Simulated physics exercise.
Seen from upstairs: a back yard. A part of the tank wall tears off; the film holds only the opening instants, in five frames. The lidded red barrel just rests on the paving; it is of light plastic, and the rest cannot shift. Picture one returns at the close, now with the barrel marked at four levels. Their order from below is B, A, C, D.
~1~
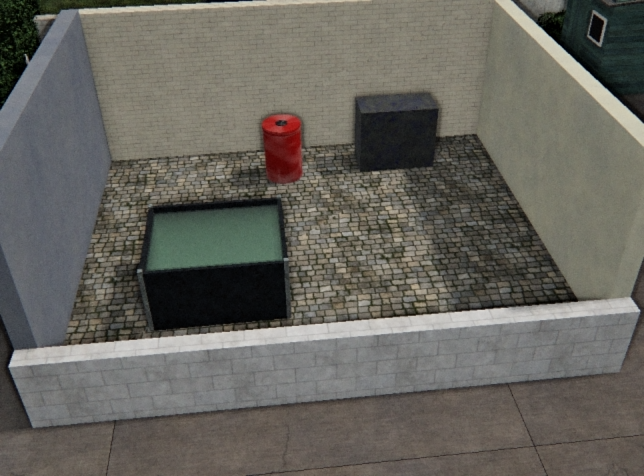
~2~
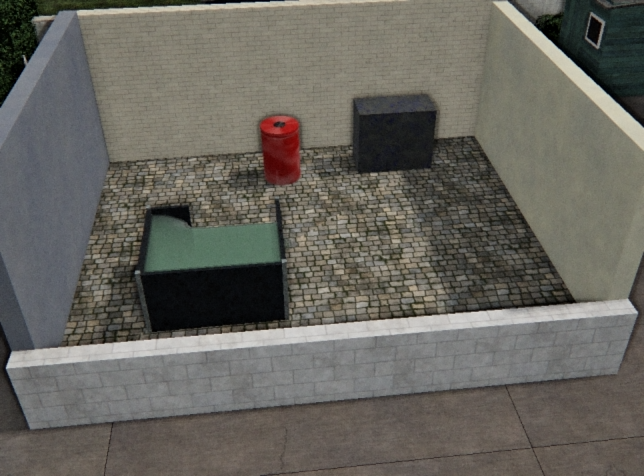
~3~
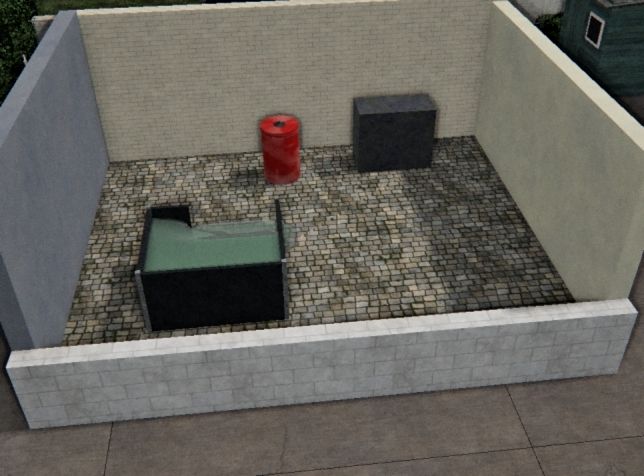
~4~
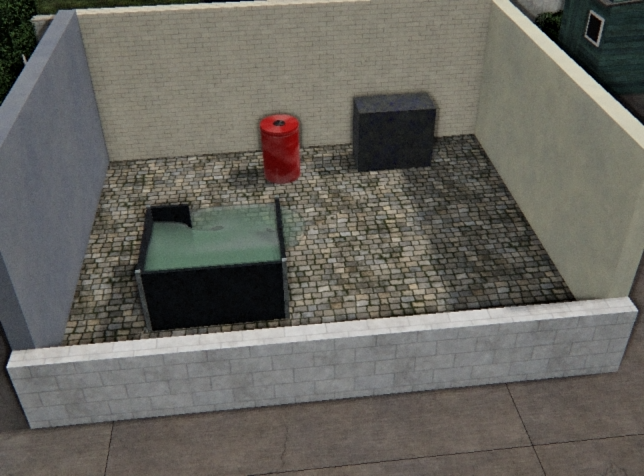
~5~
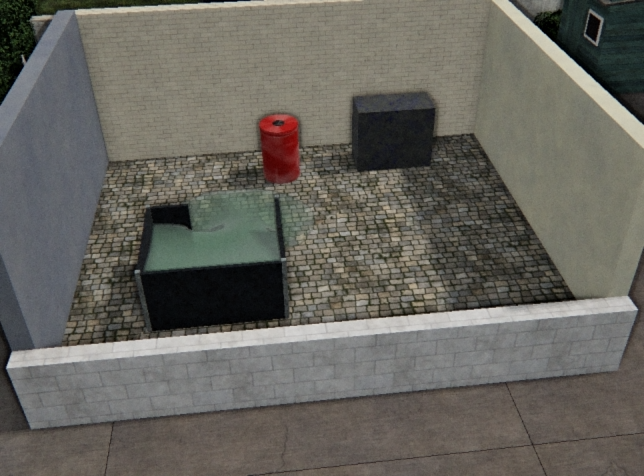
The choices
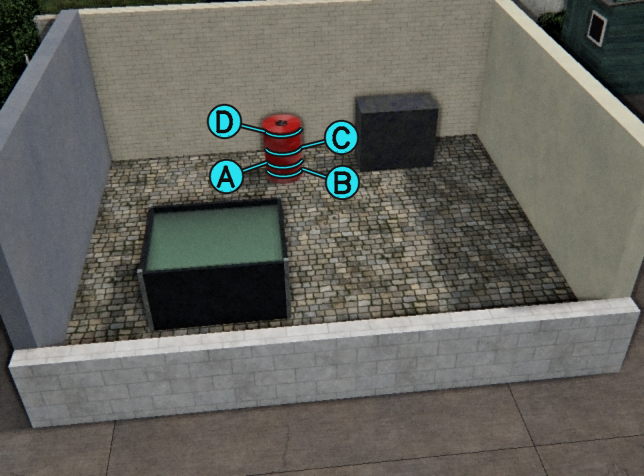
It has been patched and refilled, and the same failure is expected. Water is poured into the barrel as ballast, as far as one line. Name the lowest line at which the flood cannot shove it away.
Level C.
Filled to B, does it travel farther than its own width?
Yes.
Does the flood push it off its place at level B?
Yes, it does.
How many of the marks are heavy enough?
Two of the four.
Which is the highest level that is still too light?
A.
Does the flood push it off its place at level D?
No.
On the marked copy, A at (285, 167); B at (285, 176); C at (284, 154); D at (283, 136); from the bottom up B, A, C, D.
Choosing A, it is pushed about half its own width away.
Choosing B, it is pushed about twice its own width away.
Choosing C, it does not move.
Choosing D, it does not move.
